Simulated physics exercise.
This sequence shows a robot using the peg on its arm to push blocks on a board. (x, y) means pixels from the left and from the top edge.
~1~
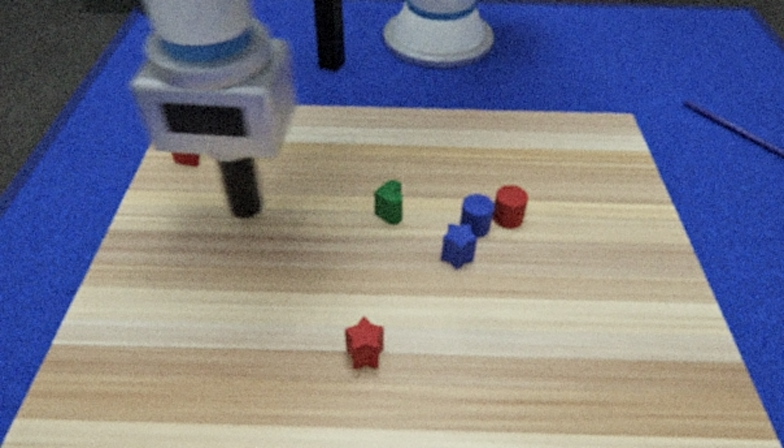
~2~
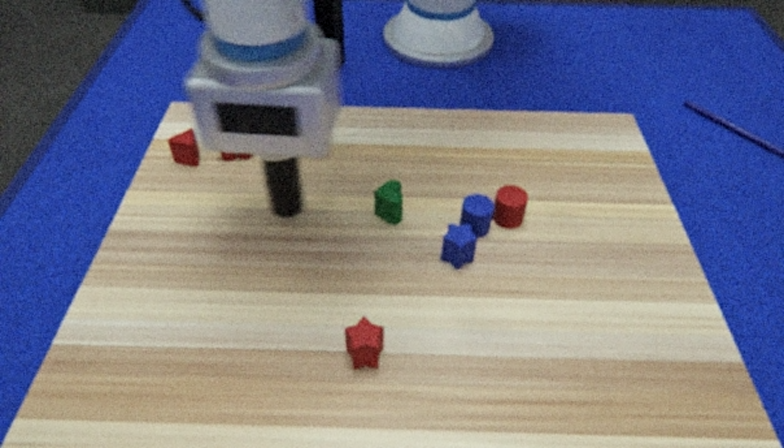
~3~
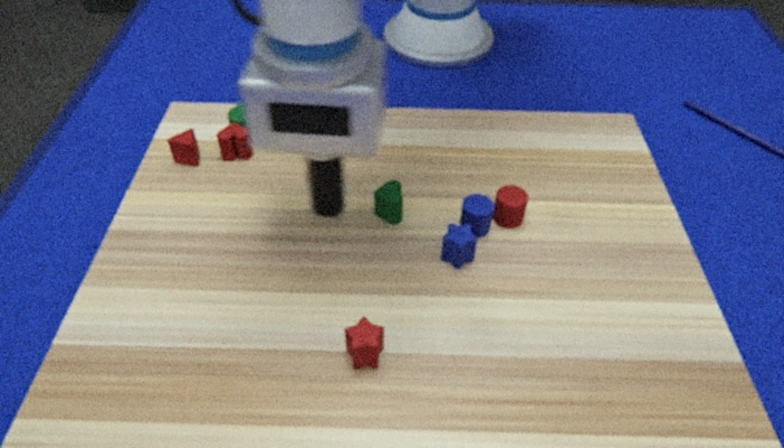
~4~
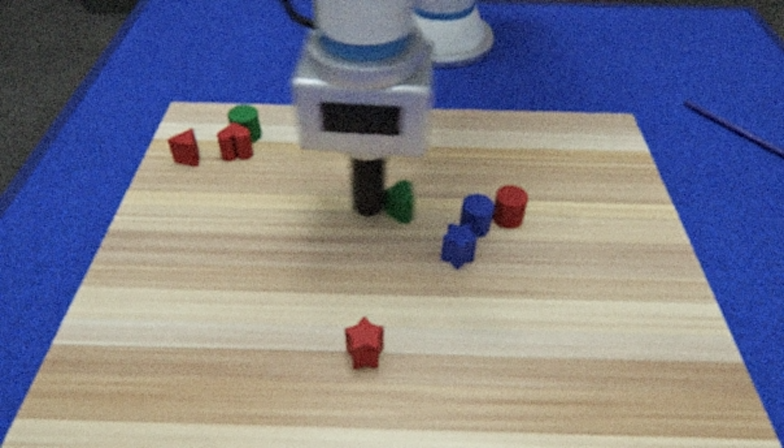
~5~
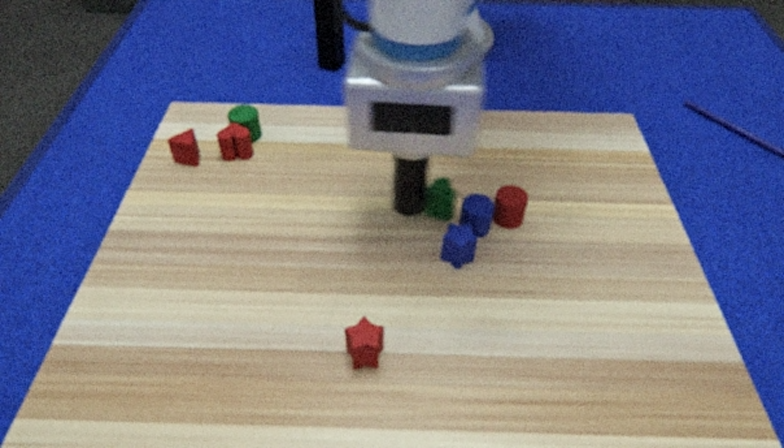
On a wooden board, a robot arm moves right and pushes a green block rightward.
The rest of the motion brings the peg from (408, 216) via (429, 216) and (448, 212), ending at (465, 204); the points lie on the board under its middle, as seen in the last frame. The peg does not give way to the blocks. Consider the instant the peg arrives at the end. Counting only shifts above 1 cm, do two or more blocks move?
It seems not.
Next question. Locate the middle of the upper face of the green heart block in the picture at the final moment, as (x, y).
At the end it should sit near (490, 172).
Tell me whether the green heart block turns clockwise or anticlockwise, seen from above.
Counter-clockwise, from overhead.
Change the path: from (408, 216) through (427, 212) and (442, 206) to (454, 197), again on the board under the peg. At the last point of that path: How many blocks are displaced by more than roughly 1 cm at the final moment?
Total: One.
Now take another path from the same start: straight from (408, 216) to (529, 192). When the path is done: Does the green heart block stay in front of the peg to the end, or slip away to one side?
Ahead to the end.
On the path given first. Halfway along, peg at (441, 204); green heart block at (469, 182), turned 30° anticlockwise.
At the end, peg at (466, 194); green heart block at (490, 172), turned 60° anticlockwise; blue cylinder at (482, 205); red cylinder not moved.
